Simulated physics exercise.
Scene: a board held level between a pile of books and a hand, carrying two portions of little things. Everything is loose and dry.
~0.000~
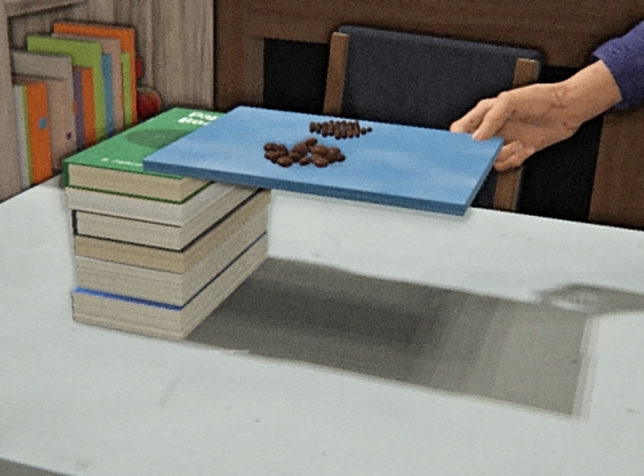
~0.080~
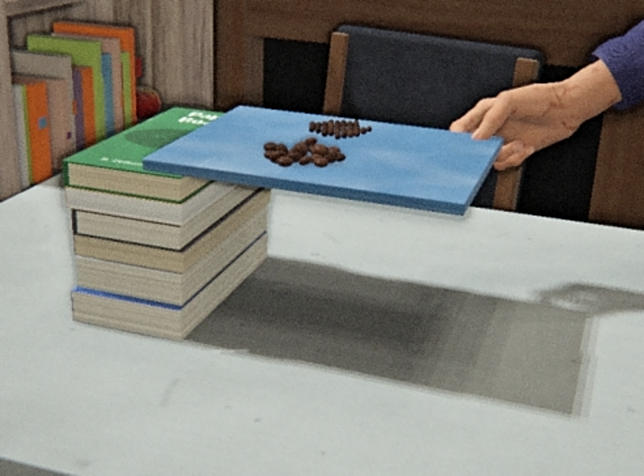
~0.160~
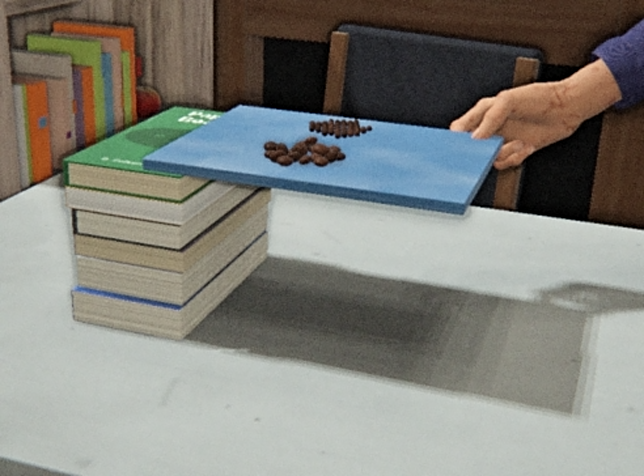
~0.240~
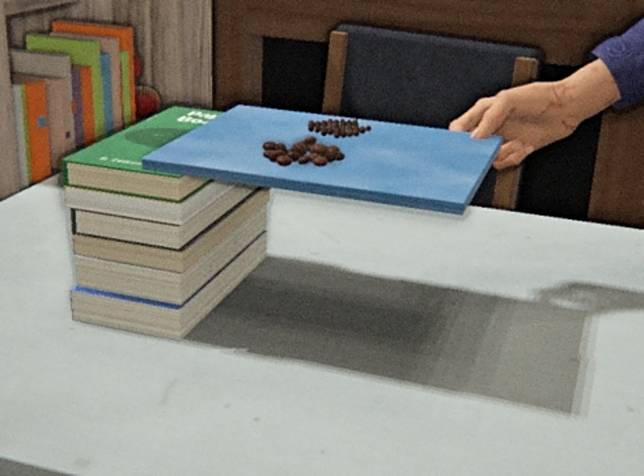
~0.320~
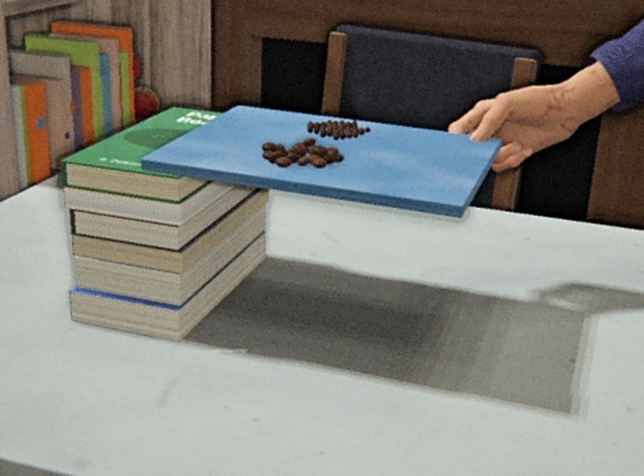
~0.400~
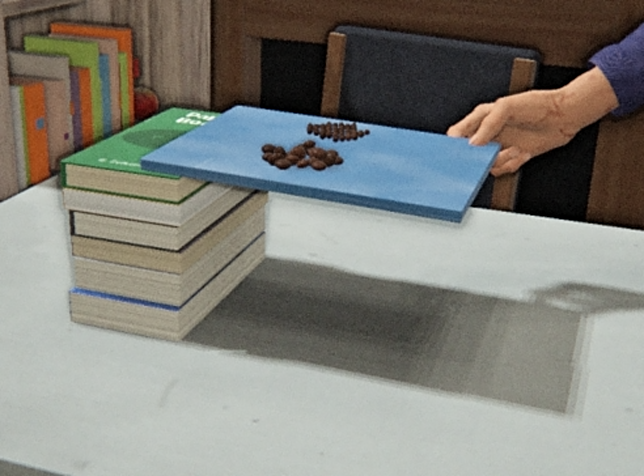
A hand in a purple sleeve, at the right, holds the end of a blue board nearly still, lowering it very slightly at the last, while the camera barely shifts. The board's left end rests on a stack of books with a green cover on top, and two small groups of brown pieces sit unmoving on it. The pale table is seen from slightly above, before a dark chair and colourful shelved books.
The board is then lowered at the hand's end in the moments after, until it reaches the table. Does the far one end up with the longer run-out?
Yes, the far one does.
After 0.82 s, board sloping at 12°; front batch all still on the board; back batch all still on the board.
After 1.36 s, board sloping at 27°; front batch all still on the board; back batch mostly less than half a board's length out.
After 1.94 s, board sloping at 40°; front batch mostly at the foot of the board; back batch mostly one to two board lengths out.
At rest (2.9 s), board resting at 40°; front batch mostly at the foot of the board; back batch mostly one to two board lengths out, a small part gone off the table; the back batch has gone farther.
